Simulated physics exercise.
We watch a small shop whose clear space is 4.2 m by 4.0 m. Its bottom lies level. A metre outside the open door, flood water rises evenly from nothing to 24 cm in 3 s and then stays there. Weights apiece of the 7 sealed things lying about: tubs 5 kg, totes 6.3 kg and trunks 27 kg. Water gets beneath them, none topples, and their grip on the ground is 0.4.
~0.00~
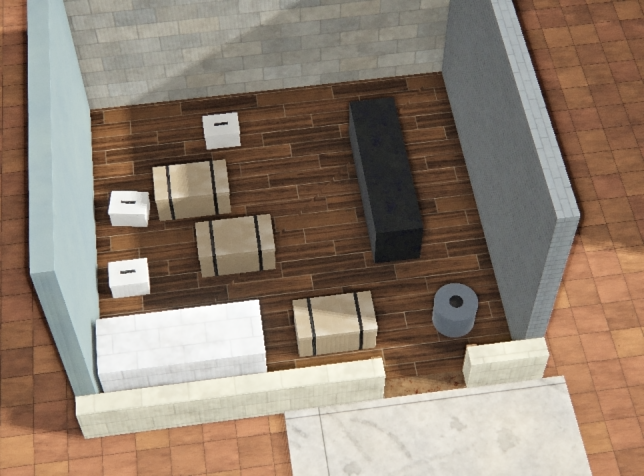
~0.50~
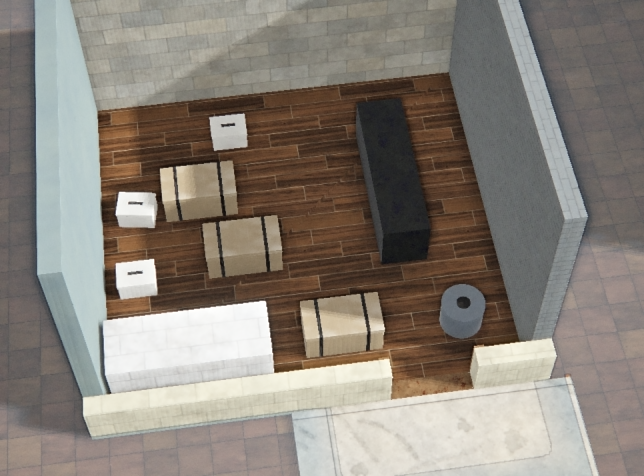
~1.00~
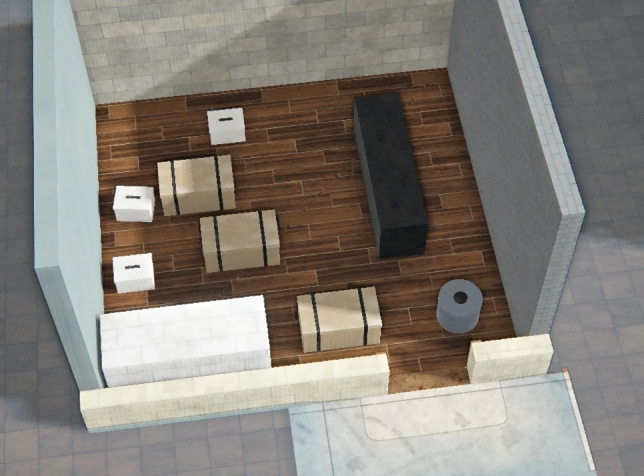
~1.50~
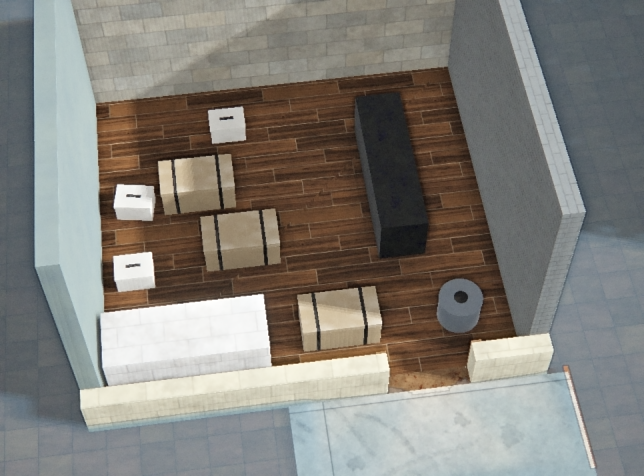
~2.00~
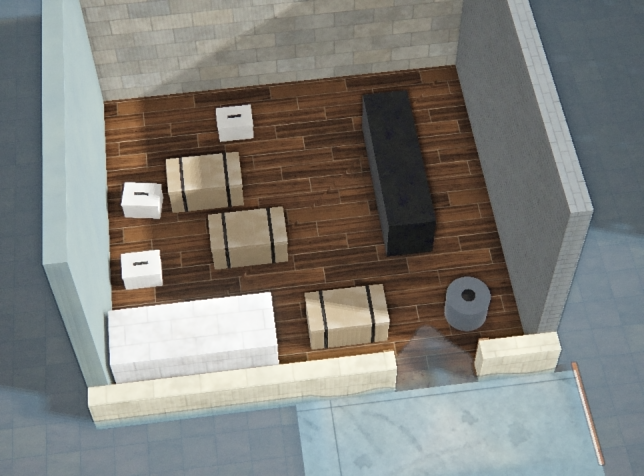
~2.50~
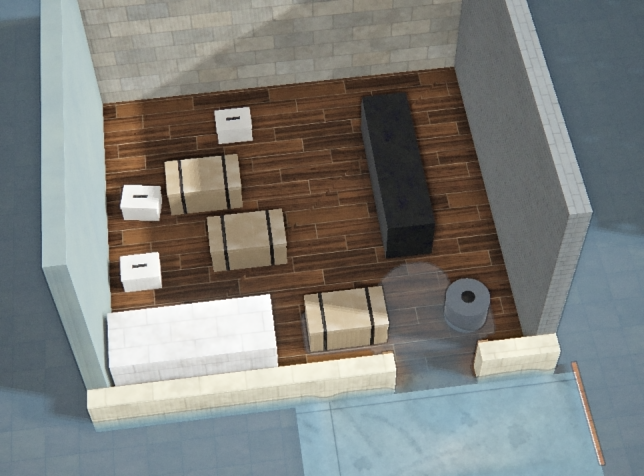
Water spreads over the orange paving around a small, roofless shop seen from high above, turning the ground and pale doorway slab blue-grey. Inside, on brown planks, three white boxes and a long white block sit left, three dark-strapped tan trunks left and centre, and a long black block and grey cylinder right. The camera jitters slightly as a thin sheet slips through the front gap, while the objects stay put.
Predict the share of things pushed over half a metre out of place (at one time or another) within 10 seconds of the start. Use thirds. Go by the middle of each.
Share: From one to two thirds.
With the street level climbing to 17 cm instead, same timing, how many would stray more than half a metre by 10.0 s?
In that case 1 of them.
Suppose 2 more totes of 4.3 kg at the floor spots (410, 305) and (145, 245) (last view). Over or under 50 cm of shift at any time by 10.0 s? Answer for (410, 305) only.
It is over.
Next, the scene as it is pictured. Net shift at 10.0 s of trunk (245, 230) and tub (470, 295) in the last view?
In that order: 0 cm, 300 cm.
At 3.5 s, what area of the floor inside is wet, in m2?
About 3.5 m2.
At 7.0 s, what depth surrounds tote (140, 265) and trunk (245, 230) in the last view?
Roughly 1 and 3 cm.
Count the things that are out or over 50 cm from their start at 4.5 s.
1 of them.
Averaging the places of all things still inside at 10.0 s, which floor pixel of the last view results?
At about (205, 223).
After 3.5 s 1 of 7 are over 50 cm from their spots; 0 afloat.
After 4.5 s 1 of 7 are over 50 cm from their spots; 1 afloat.
After 7.0 s 2 of 7 are over 50 cm from their spots; 1 afloat.
After 10.0 s 3 of 7 are over 50 cm from their spots, and 3 have been at some point; 3 afloat.
